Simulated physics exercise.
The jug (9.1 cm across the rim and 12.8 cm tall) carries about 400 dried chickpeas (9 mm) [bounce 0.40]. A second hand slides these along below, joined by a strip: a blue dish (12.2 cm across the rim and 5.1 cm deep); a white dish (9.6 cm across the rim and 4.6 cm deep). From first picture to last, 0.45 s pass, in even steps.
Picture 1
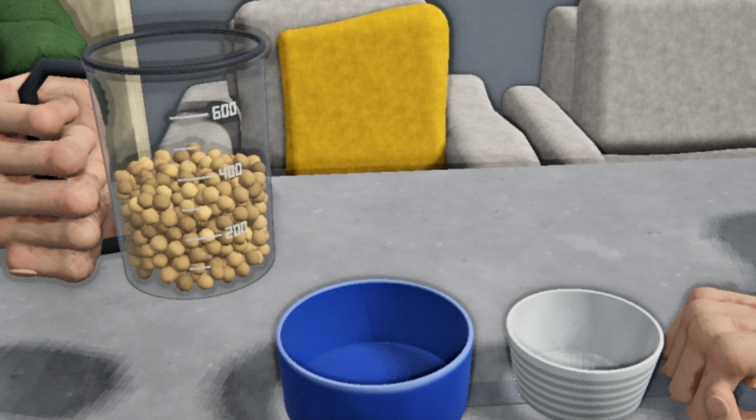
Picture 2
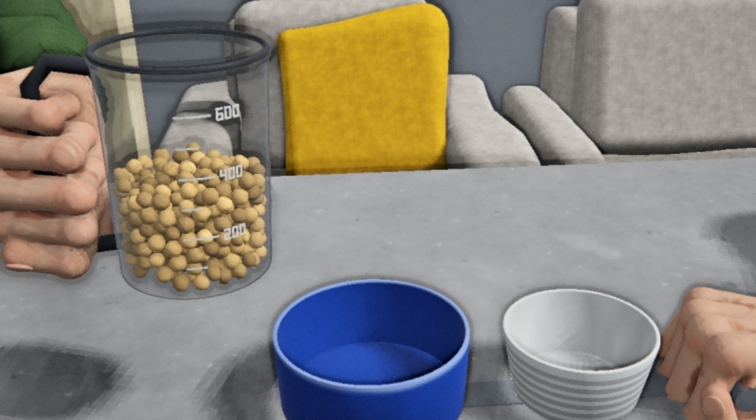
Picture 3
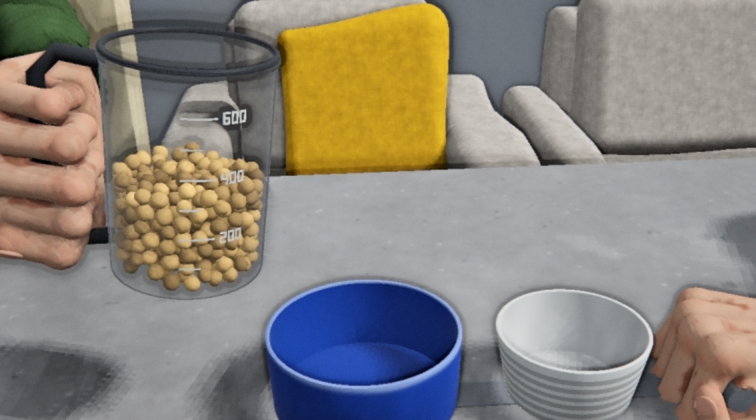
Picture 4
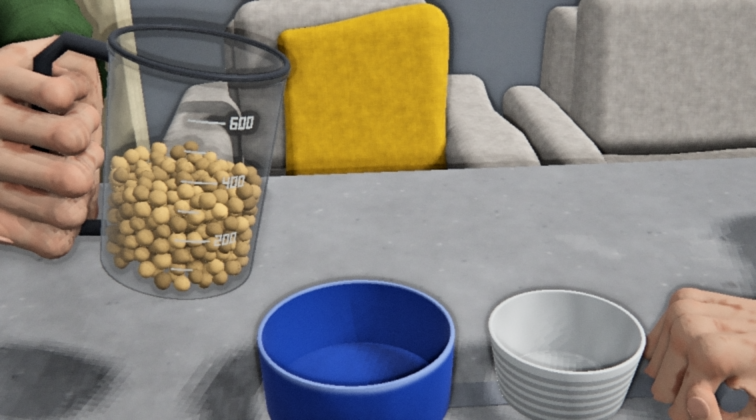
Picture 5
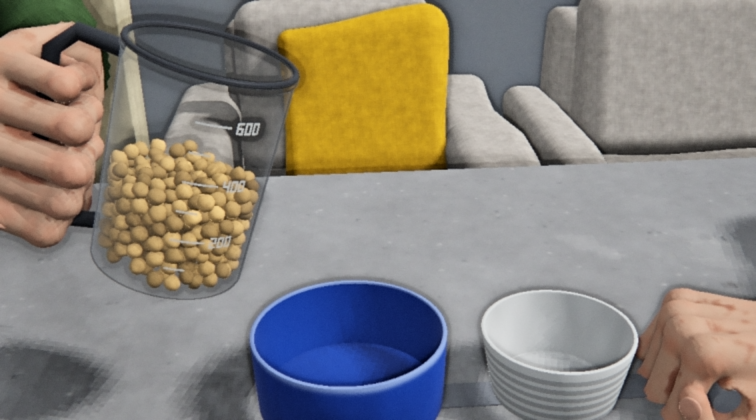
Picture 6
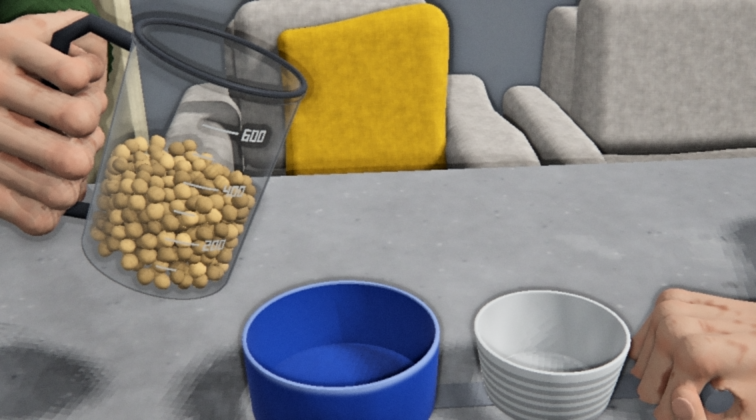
A hand tilts a jug of chickpeas rightward as the blue and white dishes slide slightly left.
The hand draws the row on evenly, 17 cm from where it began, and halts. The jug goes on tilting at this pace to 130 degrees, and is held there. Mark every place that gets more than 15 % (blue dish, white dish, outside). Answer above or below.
Blue dish: Below, white dish: Above, outside: Above.
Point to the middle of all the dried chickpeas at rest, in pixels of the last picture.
At about (303, 388).
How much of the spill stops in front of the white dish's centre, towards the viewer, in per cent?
Roughly 40 per cent.
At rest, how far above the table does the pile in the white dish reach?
About 3.5 cm.
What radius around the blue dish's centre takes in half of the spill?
Roughly 12 cm.
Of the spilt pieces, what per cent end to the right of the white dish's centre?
Roughly 30 per cent.
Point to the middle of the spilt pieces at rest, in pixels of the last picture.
Near (278, 380).
Then, 0.97 s after the last picture, tilt 80 degrees; jug 100 %; middle of all pieces on or above the table near (141, 183).
Then, 1.77 s after the last picture, tilt 127 degrees; jug 40 %, blue dish 5 %, white dish 20 %, outside 20 %, in the air 15 %; middle of all pieces on or above the table near (284, 299).
Then, 2.51 s after the last picture, tilt 130 degrees; white dish 40 %, outside 55 %; middle of all pieces on or above the table near (315, 385).
Then, 3.22 s after the last picture, tilt 130 degrees; white dish 40 %, outside 55 %; middle of all pieces on or above the table near (300, 386).
In the end, jug 0 %, blue dish 5 %, white dish 40 %, outside 55 %.
